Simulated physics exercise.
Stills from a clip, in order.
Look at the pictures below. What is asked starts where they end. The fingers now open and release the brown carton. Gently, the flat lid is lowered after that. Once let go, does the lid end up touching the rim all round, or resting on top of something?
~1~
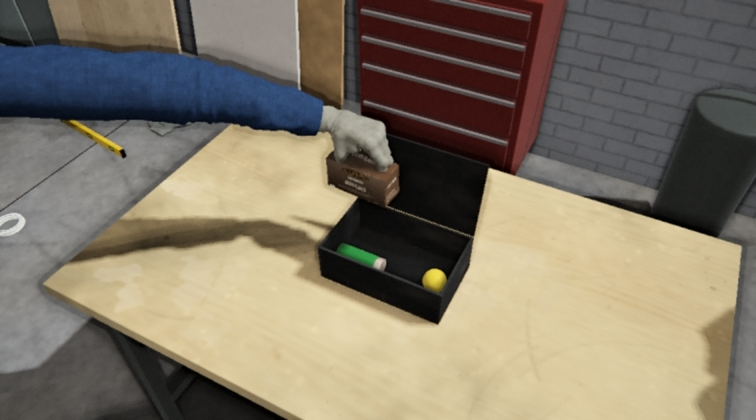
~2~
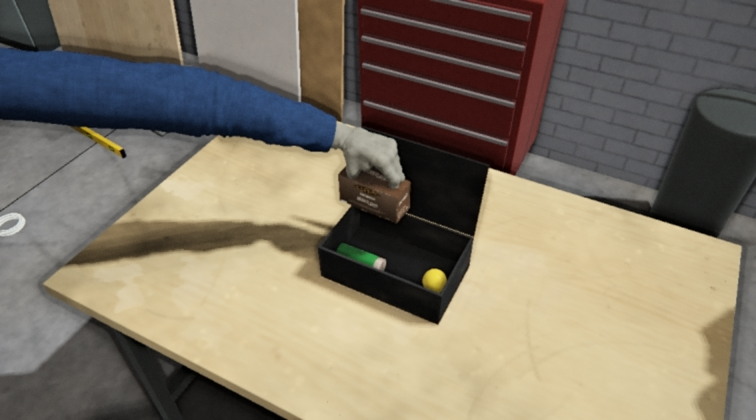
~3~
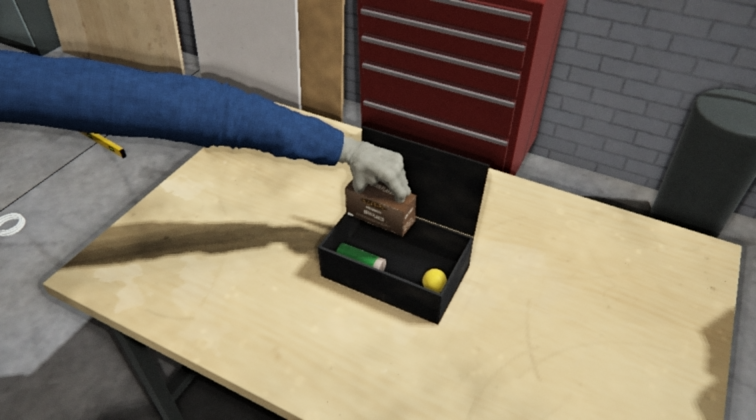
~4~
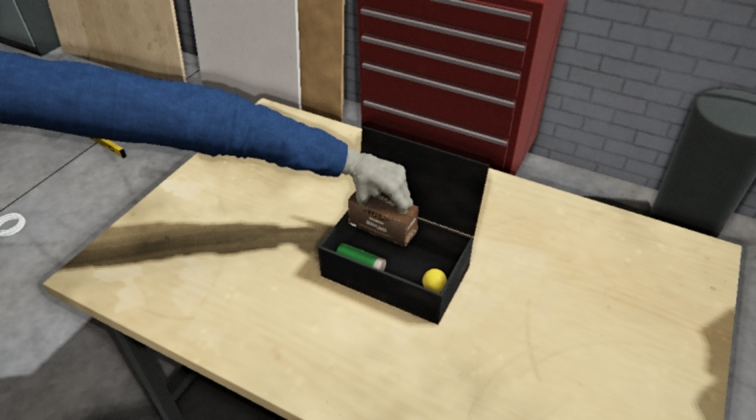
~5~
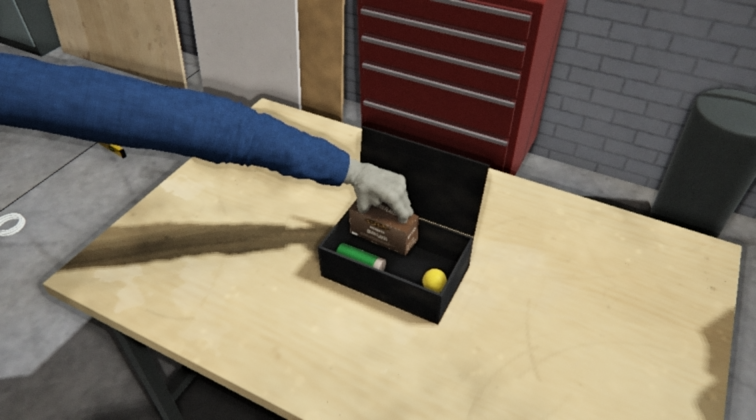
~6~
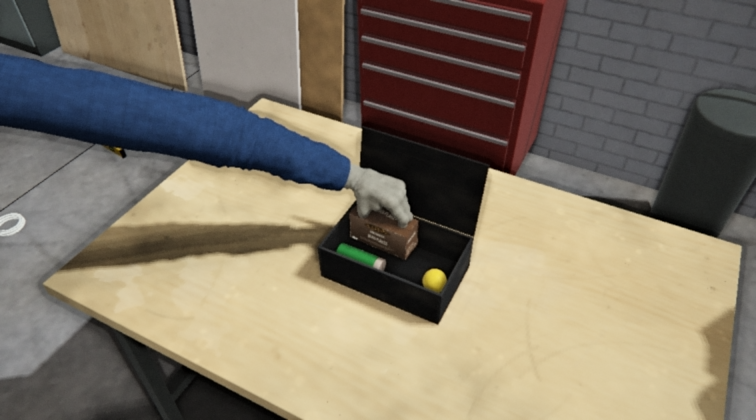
The lid ends up touching the rim all round.
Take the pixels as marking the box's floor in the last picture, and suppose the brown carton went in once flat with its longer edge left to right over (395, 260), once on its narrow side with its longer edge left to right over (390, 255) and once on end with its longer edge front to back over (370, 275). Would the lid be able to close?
Okay, so first it closes properly, then it closes properly, and last it doesn't close.
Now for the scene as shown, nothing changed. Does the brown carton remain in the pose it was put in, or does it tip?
Well, it stays just as set.
Then, 1.00 s after the last picture, lid starting down; brown carton slid a little near (384, 242).
Then, 1.50 s after the last picture, lid 65° above the rim; brown carton slid a little near (384, 242).
Then, 1.80 s after the last picture, lid 41° above the rim; brown carton slid a little near (384, 242).
Then, 2.10 s after the last picture, lid 12° above the rim; brown carton slid a little near (384, 242).
At rest, lid shut; moved from the start, brown carton; the other 2 in place. Seen from the same camera at the end, brown carton near (384, 242).
